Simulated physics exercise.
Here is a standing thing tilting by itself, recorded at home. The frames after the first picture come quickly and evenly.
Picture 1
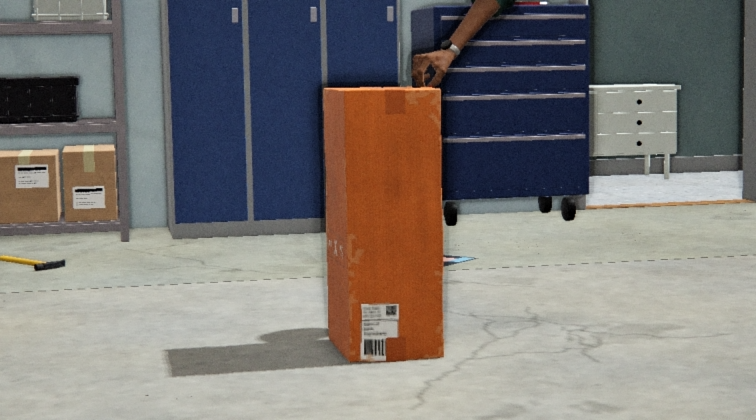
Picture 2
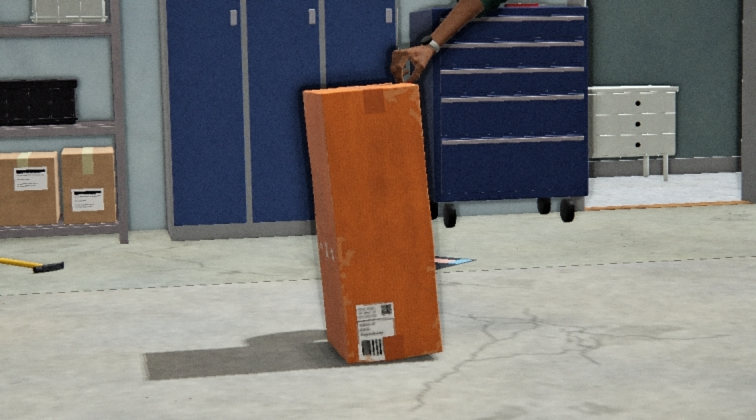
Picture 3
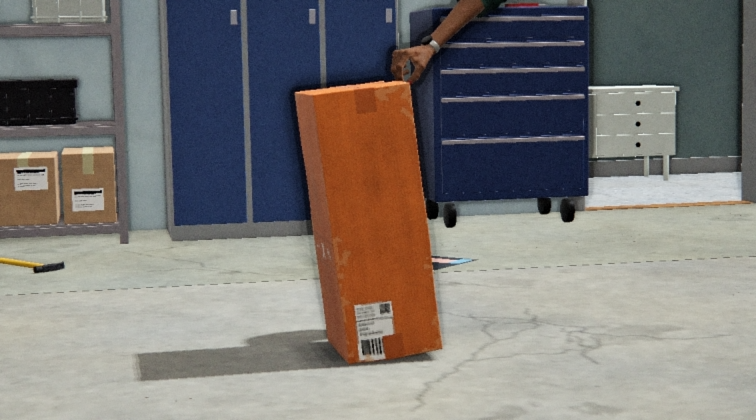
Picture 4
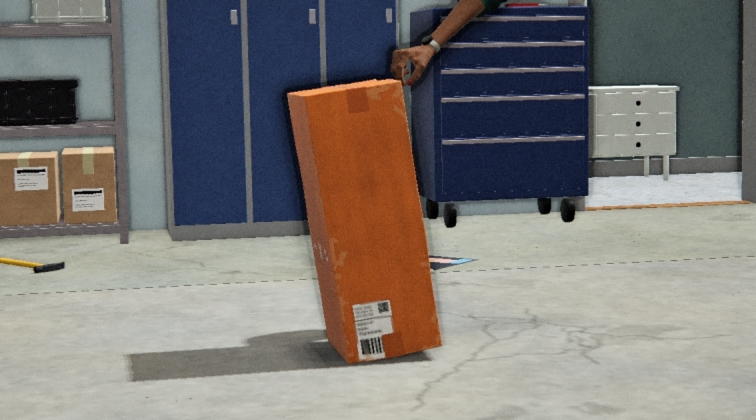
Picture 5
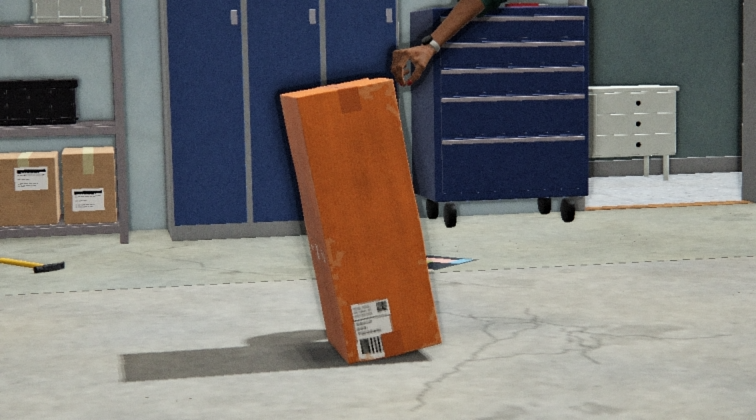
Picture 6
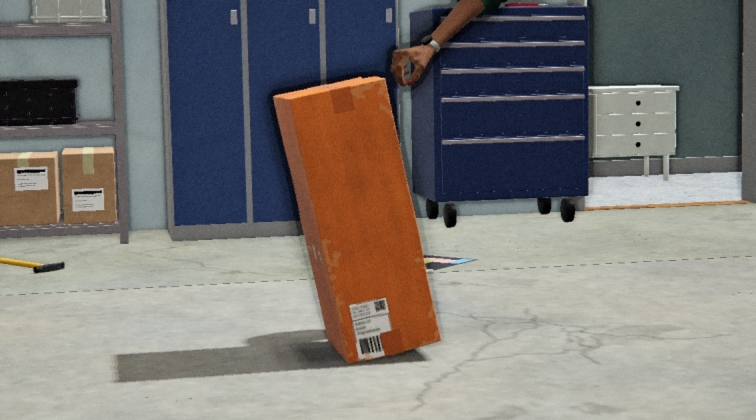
A hand at the top of a tall orange parcel nudged it in a garage, and the upright parcel leaned gradually to the left, its upper edge moving away from the fingers.
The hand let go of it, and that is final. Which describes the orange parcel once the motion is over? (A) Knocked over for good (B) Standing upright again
(A) Knocked over for good.
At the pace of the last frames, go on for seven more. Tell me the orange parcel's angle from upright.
Roughly 20° from upright.
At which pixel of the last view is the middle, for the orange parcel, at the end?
(200, 314).
Then, 0.30 s past the last view, orange parcel 32° off upright near (305, 220).
Then, 0.52 s past the last view, orange parcel 61° off upright near (244, 253).
Finally, the orange parcel falls over, near (200, 314).
